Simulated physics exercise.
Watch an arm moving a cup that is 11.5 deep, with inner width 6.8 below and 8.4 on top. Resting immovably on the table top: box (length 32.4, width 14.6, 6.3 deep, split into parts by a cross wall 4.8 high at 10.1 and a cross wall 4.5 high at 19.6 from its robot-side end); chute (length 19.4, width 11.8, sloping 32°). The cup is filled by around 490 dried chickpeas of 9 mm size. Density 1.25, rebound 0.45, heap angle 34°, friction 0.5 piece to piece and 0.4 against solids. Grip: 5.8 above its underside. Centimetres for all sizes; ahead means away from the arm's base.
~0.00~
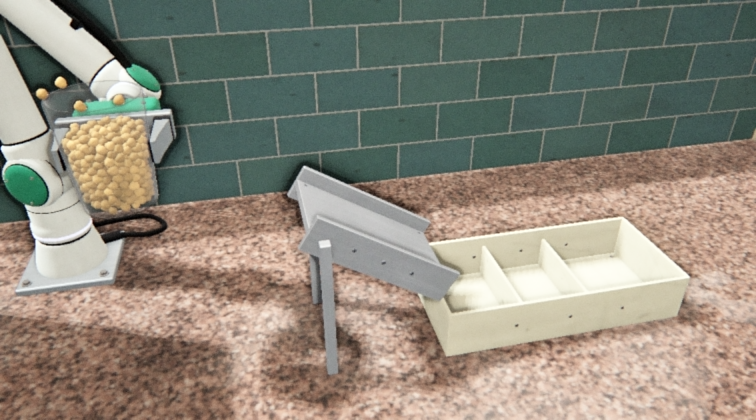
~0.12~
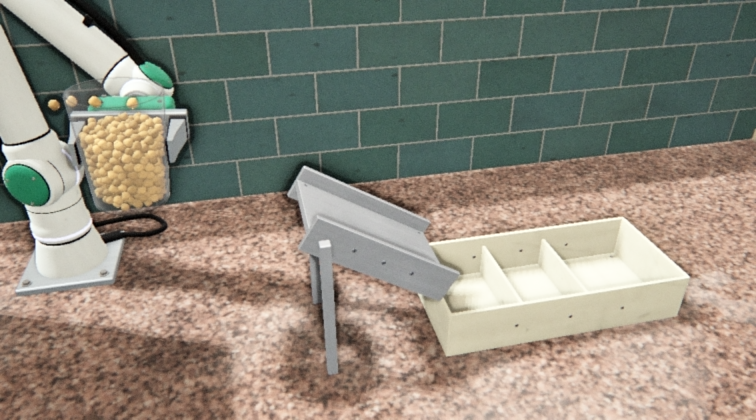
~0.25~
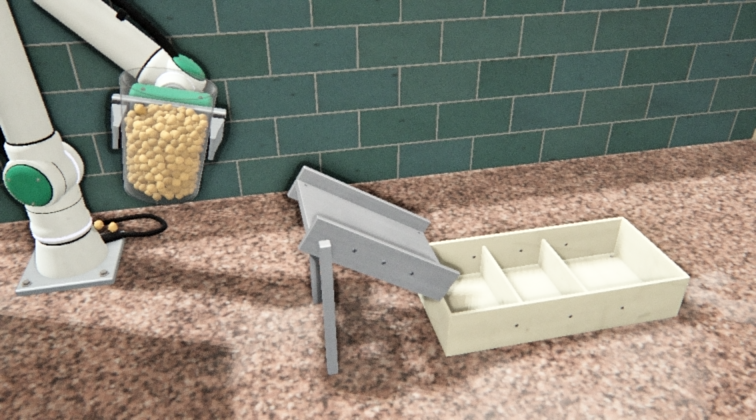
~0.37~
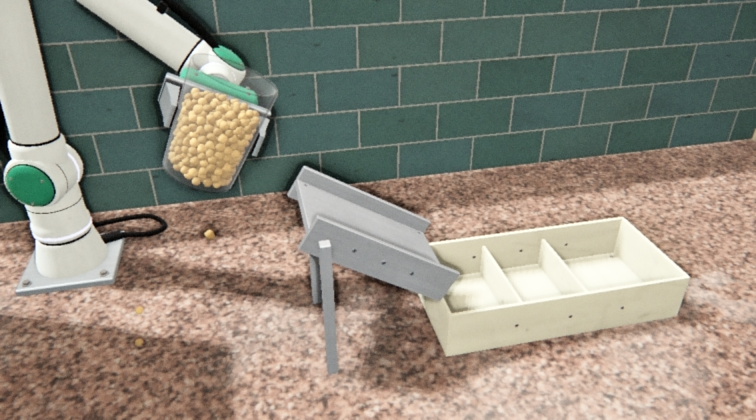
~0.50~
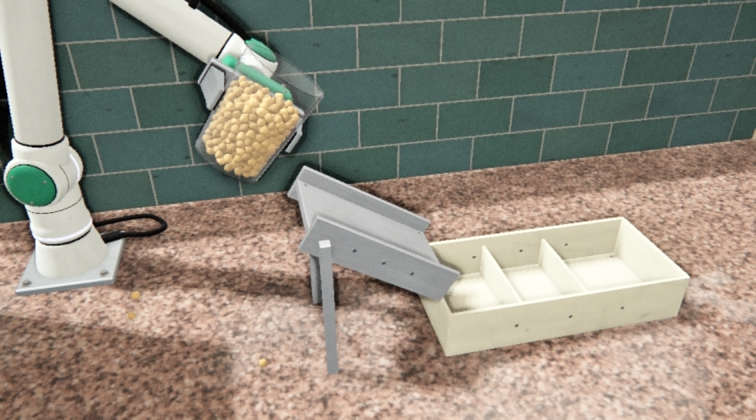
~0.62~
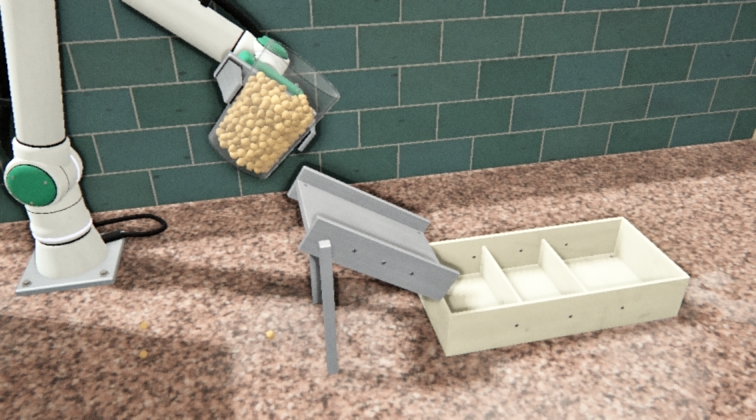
A white robot arm with green joints lifted a clear container of chickpeas slightly and carried it right, tilting it steadily toward a gray chute beside a divided cream box, while a few stray chickpeas dropped.
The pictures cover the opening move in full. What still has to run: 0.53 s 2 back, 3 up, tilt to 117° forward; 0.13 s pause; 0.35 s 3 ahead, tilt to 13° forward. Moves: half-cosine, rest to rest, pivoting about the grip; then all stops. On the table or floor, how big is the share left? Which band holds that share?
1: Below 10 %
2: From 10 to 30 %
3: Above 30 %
(1) Below 10 %.
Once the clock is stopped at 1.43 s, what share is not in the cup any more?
I'd say some 70 percent by then.
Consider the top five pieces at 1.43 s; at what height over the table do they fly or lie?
About 34 cm.
By 1.02 s, tilted 107° forward, highest piece 38 above the table; 477 in the cup, 3 on the table or floor, 7 on the chute or in flight.
By 1.43 s, tilted 77° forward, highest piece 34 above the table; 140 in the cup, 125 in the robot-side part, 4 on the table or floor, 1 in the middle part, 217 on the chute or in flight.
By 1.83 s, tilted 13° forward, highest piece 33 above the table; 349 in the robot-side part, 124 in the cup, 5 in the middle part, 5 on the table or floor, 2 in the far-side part, 2 on the chute or in flight.
By 2.88 s, tilted 13° forward, highest piece 33 above the table; 348 in the robot-side part, 124 in the cup, 7 in the middle part, 5 on the table or floor, 3 in the far-side part.
Final count, 348 in the robot-side part, 124 in the cup, 7 in the middle part, 5 on the table or floor, 3 in the far-side part. That is 1 % on the table or floor.
